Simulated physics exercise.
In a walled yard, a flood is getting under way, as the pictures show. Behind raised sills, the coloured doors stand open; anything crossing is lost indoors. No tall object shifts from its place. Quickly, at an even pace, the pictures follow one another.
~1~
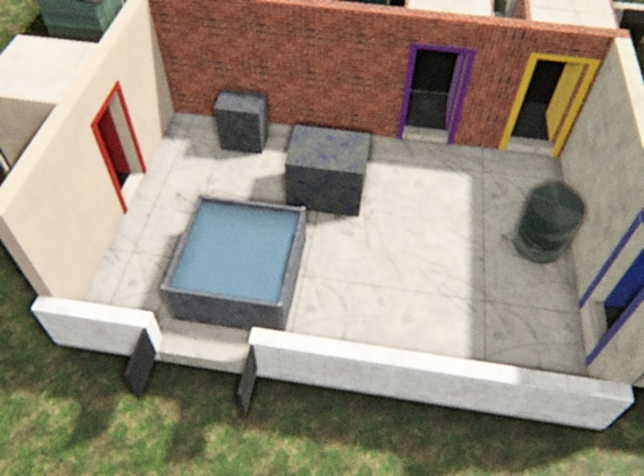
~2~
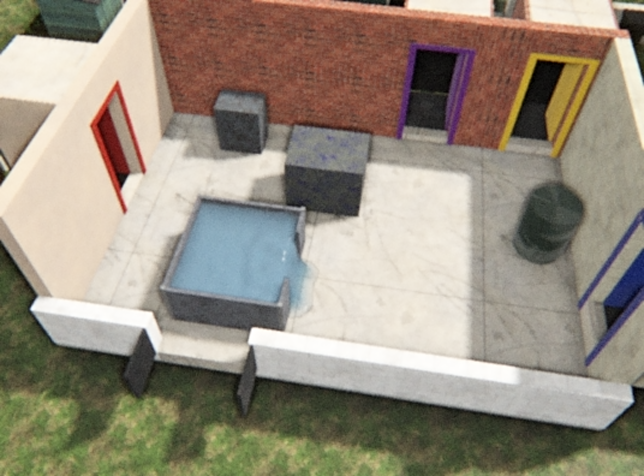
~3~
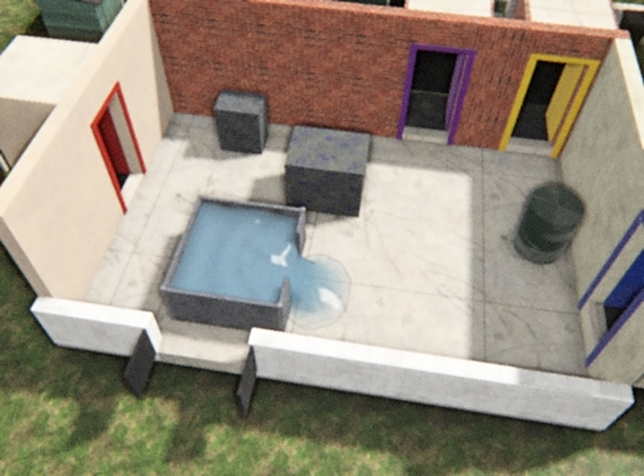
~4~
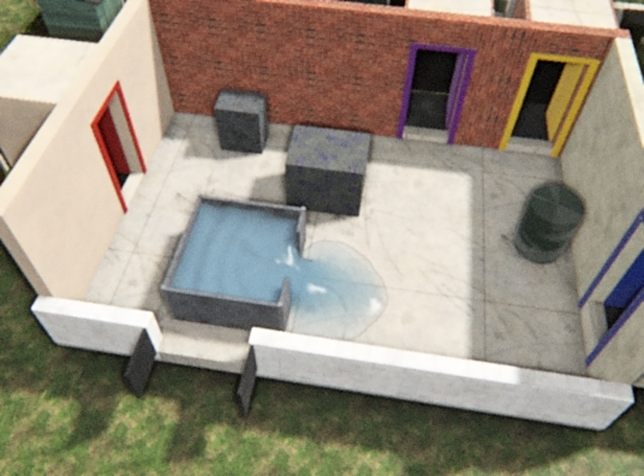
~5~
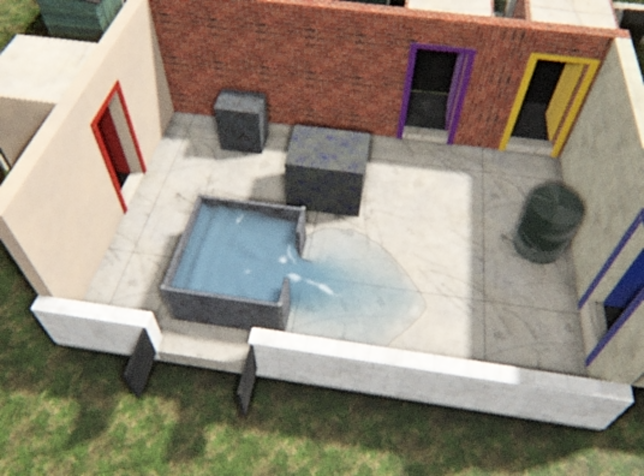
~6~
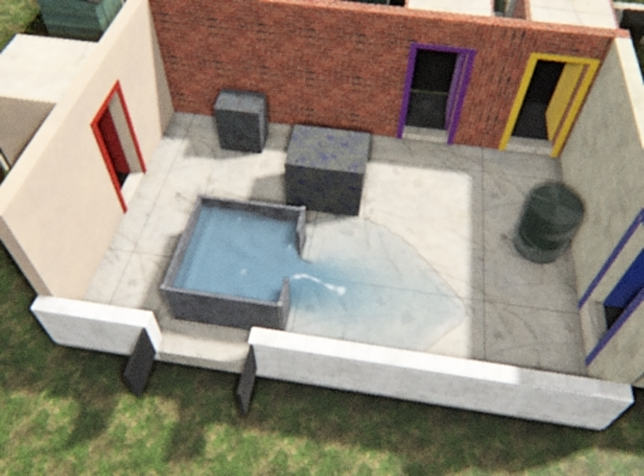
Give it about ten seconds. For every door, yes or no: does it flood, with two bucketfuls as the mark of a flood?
Yellow door: No, purple door: No, red door: No, blue door: No.
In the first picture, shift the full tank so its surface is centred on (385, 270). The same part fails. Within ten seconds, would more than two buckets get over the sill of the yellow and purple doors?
Briefly, the yellow door stays within the limit and the purple door stays within the limit.
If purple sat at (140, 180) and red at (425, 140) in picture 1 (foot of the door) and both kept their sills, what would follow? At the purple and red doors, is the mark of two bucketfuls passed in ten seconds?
Result - purple keeps within bounds, red runs over the limit.
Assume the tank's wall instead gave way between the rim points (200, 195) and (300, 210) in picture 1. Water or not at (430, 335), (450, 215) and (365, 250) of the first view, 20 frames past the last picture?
Log: Point 1 inundated; point 2 inundated; point 3 inundated.
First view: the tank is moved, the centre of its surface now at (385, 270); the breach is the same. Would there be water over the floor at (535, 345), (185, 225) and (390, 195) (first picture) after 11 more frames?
Spot one is touched, spot two is not touched, spot three is not touched.
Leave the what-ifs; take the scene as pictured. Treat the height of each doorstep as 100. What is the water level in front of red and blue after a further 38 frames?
I'd put the first at close to 0 per cent and the second at close to 40 per cent.
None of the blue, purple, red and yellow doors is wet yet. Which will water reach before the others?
My answer is the door marked blue.
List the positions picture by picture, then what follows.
In the first picture, the water tank at (238, 250) is whole and still.
In the second picture, water pours out at (291, 277) and has run to (298, 313).
In the third picture, the front is at (340, 310), out from the gap at (292, 278).
In the fourth picture, the front is at (383, 302), out from the gap at (292, 277).
In the fifth picture, water pours out at (292, 277) and has run to (419, 307).
In the sixth picture, water pours out at (291, 276) and has run to (460, 313).
A moment on, water covers 40 % of the floor; the yellow door not reached, the purple door not reached, the red door not reached, the blue door wet at the sill, nothing in.
Next, water covers 50 % of the floor; the yellow door not reached, the purple door not reached, the red door not reached, the blue door wet at the sill, nothing in.
Then, water covers 50 % of the floor; the yellow door under two buckets in, the purple door wet at the sill, nothing in, the red door not reached, the blue door wet at the sill, nothing in.
Later, water covers 60 % of the floor; the yellow door under two buckets in, the purple door wet at the sill, nothing in, the red door not reached, the blue door wet at the sill, nothing in.
In the end, water covers 85 % of the floor; the yellow door under two buckets in, the purple door wet at the sill, nothing in, the red door wet at the sill, nothing in, the blue door wet at the sill, nothing in.
